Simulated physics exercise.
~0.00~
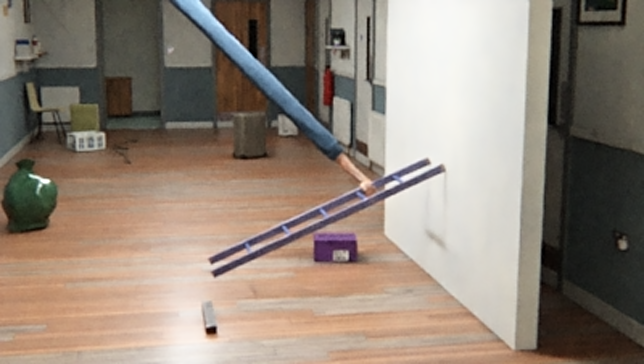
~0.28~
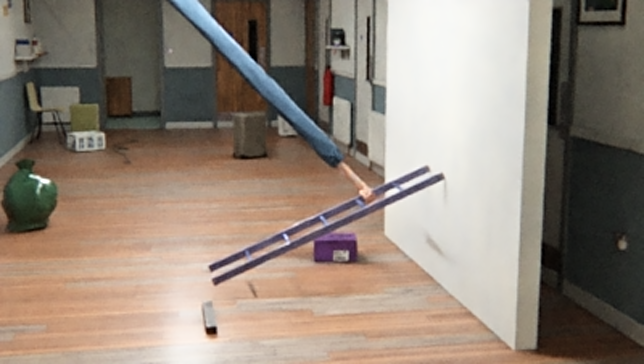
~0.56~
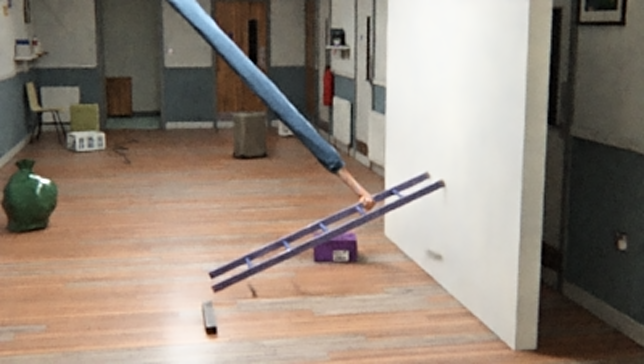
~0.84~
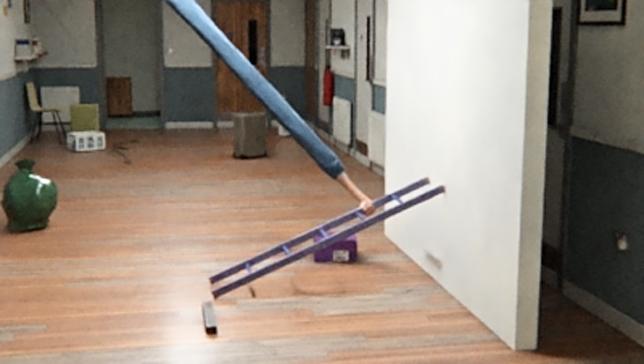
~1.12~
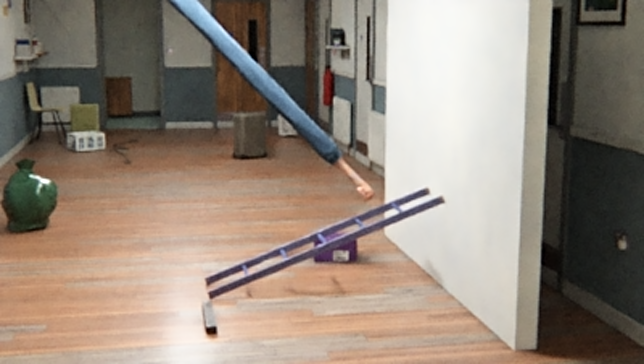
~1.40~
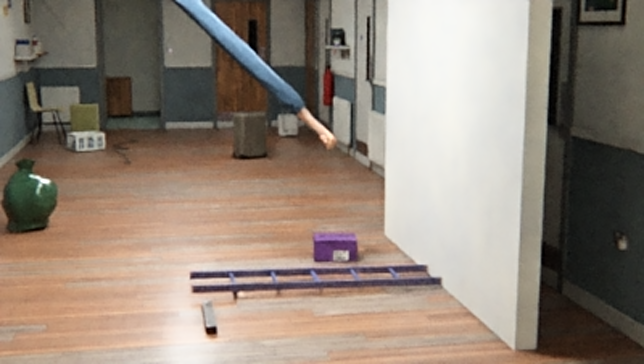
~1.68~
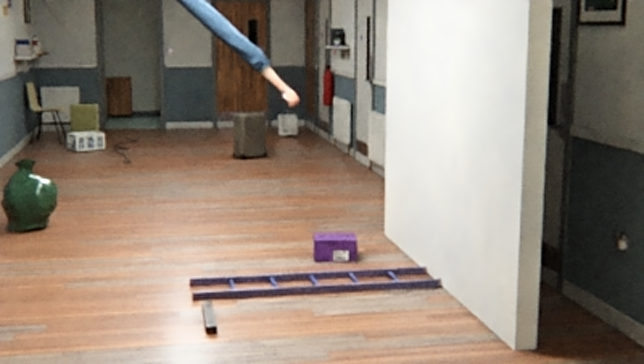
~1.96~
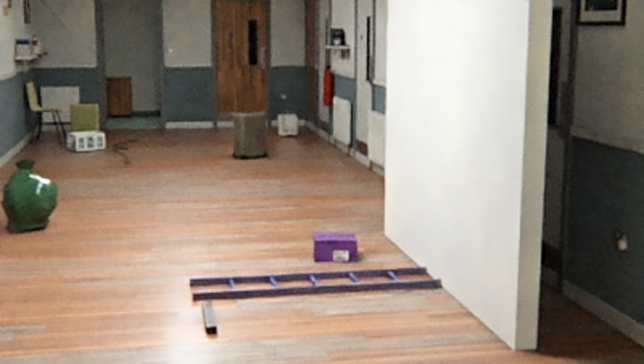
At the start, a hand at the end of a long blue sleeve holds a blue ladder that leans at a low slant against a white wall panel, its lower end out to the left on a wooden floor. A purple box sits behind it and a small dark strip lies in front. The hand eases the ladder slightly lower, then lets go and draws back. The ladder slips down and drops to the floor. The arm withdraws out of view at the top, leaving the ladder lying flat and still, with the box and strip unmoved.
